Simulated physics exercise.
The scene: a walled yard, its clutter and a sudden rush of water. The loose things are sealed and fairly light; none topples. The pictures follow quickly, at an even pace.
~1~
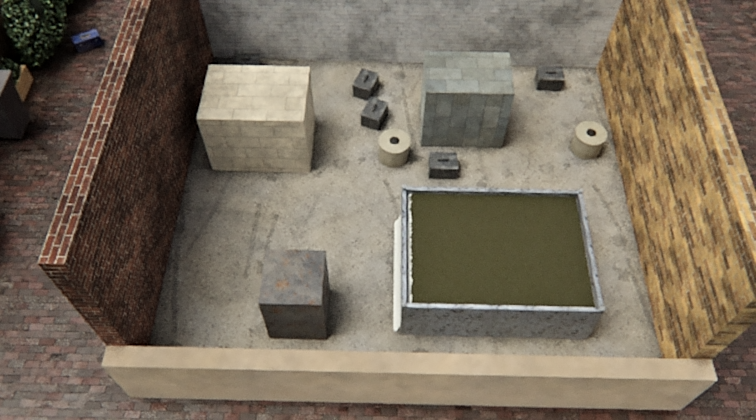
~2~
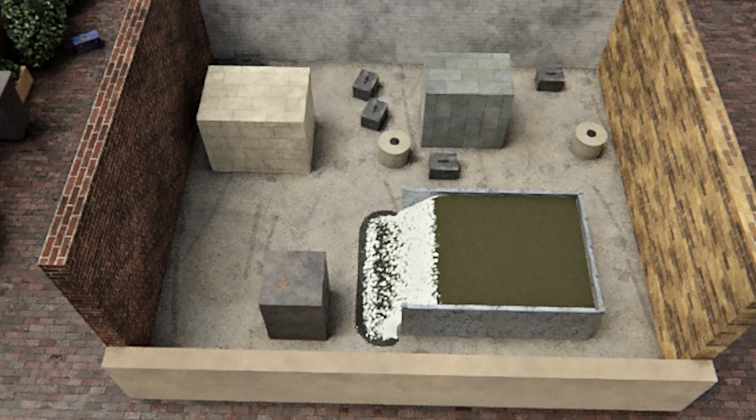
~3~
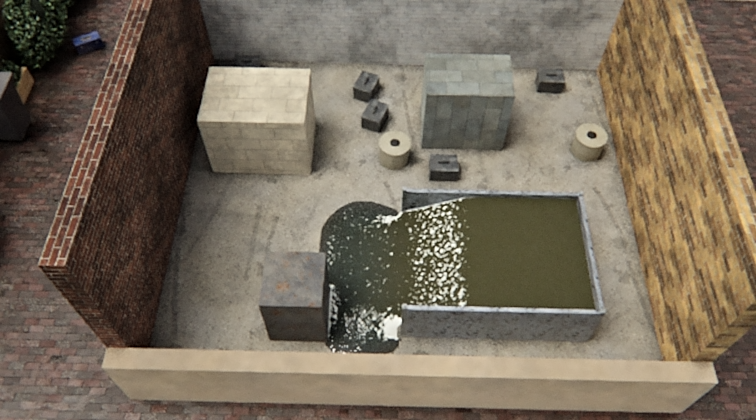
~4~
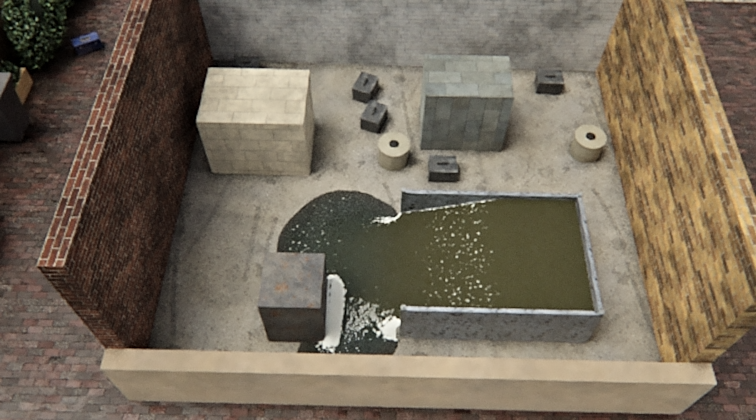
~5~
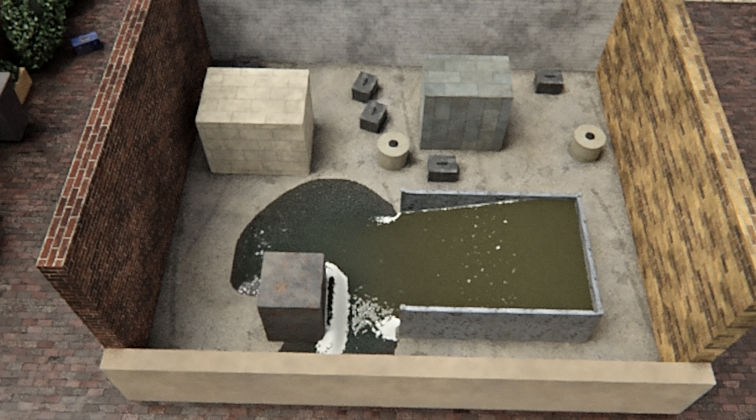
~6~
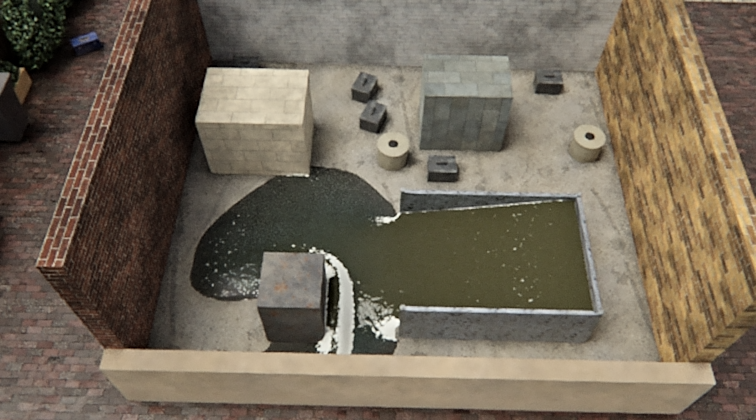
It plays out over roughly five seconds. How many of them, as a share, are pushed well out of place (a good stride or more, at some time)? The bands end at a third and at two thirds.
Share: From one to two thirds.
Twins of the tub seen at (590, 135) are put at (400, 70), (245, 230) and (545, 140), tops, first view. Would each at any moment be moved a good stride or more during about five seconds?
In that order: Swept aside, moved that far, no.
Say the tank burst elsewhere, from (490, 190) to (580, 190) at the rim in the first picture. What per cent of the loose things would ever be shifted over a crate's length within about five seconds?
Roughly 100 per cent.
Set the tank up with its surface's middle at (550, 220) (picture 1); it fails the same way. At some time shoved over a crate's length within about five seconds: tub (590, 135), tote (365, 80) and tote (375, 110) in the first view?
In that order: Never so far, yes, short of that.
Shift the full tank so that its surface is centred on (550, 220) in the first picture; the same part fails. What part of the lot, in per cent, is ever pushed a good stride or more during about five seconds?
Roughly 20 per cent.
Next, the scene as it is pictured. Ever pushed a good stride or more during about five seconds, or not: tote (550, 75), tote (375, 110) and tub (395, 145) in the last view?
In turn: No, pushed that far, no.
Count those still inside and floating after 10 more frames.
The number is 0.
A moment on, 0 of 8 are well off their spots; 0 afloat.
Next, 0 of 8 are well off their spots; 0 afloat.
Later, 1 of 8 are well off their spots; 1 afloat.
In the end, 3 of 8 are well off their spots, and 3 have been at some point; 4 afloat.
